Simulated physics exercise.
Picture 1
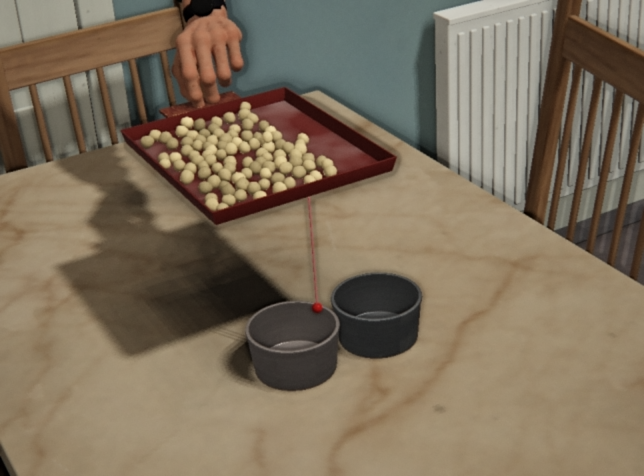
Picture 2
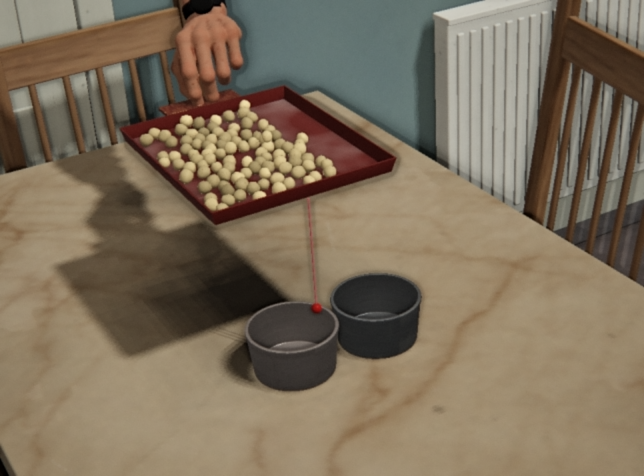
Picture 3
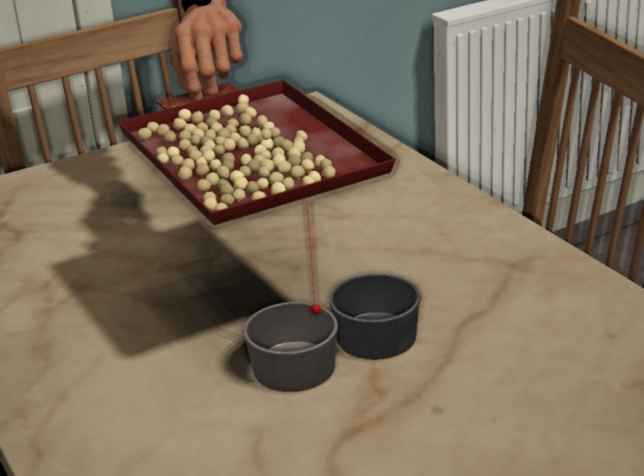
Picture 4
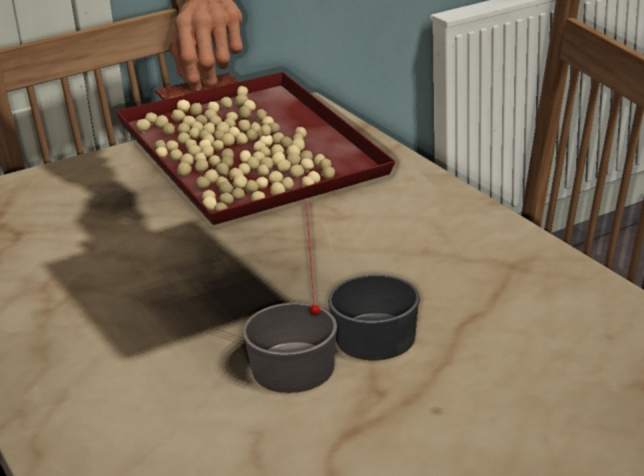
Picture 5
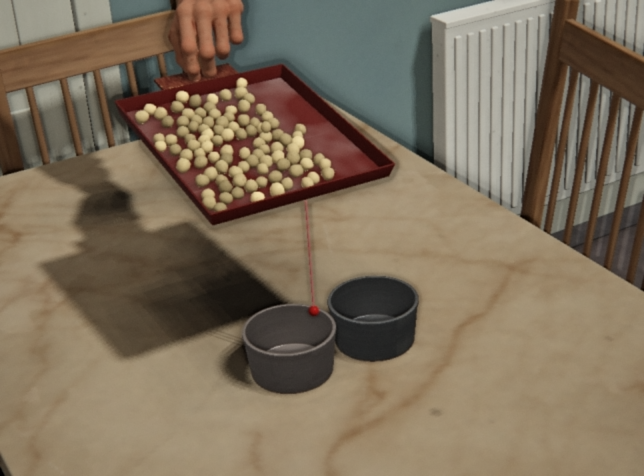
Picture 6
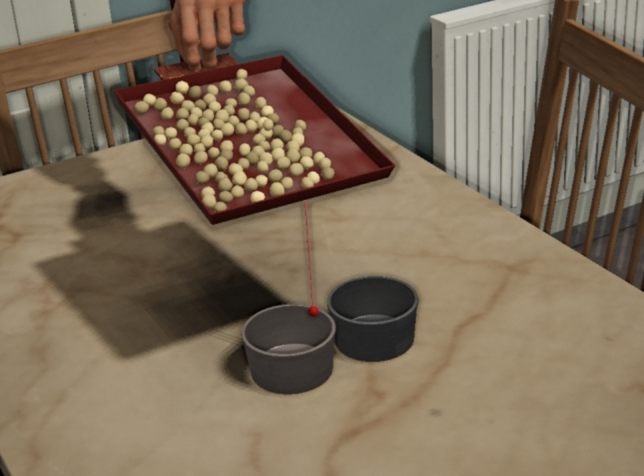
A hand slowly raised the back of a red tray of small, pale round pieces, tilting it slightly above two dark dishes on a marbled table, while the pieces stayed bunched together.
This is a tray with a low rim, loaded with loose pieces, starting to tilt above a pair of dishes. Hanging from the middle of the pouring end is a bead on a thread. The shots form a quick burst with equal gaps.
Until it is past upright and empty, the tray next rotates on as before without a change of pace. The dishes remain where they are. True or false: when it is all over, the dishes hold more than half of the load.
False.
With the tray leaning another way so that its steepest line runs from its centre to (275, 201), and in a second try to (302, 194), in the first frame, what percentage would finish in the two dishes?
10 %, give or take, and then 10 %.
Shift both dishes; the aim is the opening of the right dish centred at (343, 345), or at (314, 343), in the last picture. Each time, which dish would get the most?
The right of the pair the first time, the right of the pair the second.
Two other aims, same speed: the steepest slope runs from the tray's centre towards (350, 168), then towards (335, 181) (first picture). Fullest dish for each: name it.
1: The dish to the right. 2: The dish to the right.
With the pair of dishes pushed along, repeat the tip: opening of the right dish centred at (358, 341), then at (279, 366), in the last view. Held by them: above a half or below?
Try 1: In excess of half; try 2: Not up to half.
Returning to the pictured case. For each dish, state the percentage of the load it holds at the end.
Left dish around 0 percent; right dish around 10 percent.
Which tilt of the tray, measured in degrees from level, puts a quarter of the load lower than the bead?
Roughly 105 degrees of turn.
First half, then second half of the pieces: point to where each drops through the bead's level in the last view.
(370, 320), then (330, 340).
Shortly afterwards, tray tipped steeply; all but a few on the tray; only a few in the air.
Next, tray tipped right over; all but a few on the tray; only a few outside both.
Some moments later, tray tipped past a quarter turn; only a few in the left dish; a little in the right dish; the bulk outside both.
In the end, tray tipped past a quarter turn; only a few in the left dish; a little in the right dish; the bulk outside both.
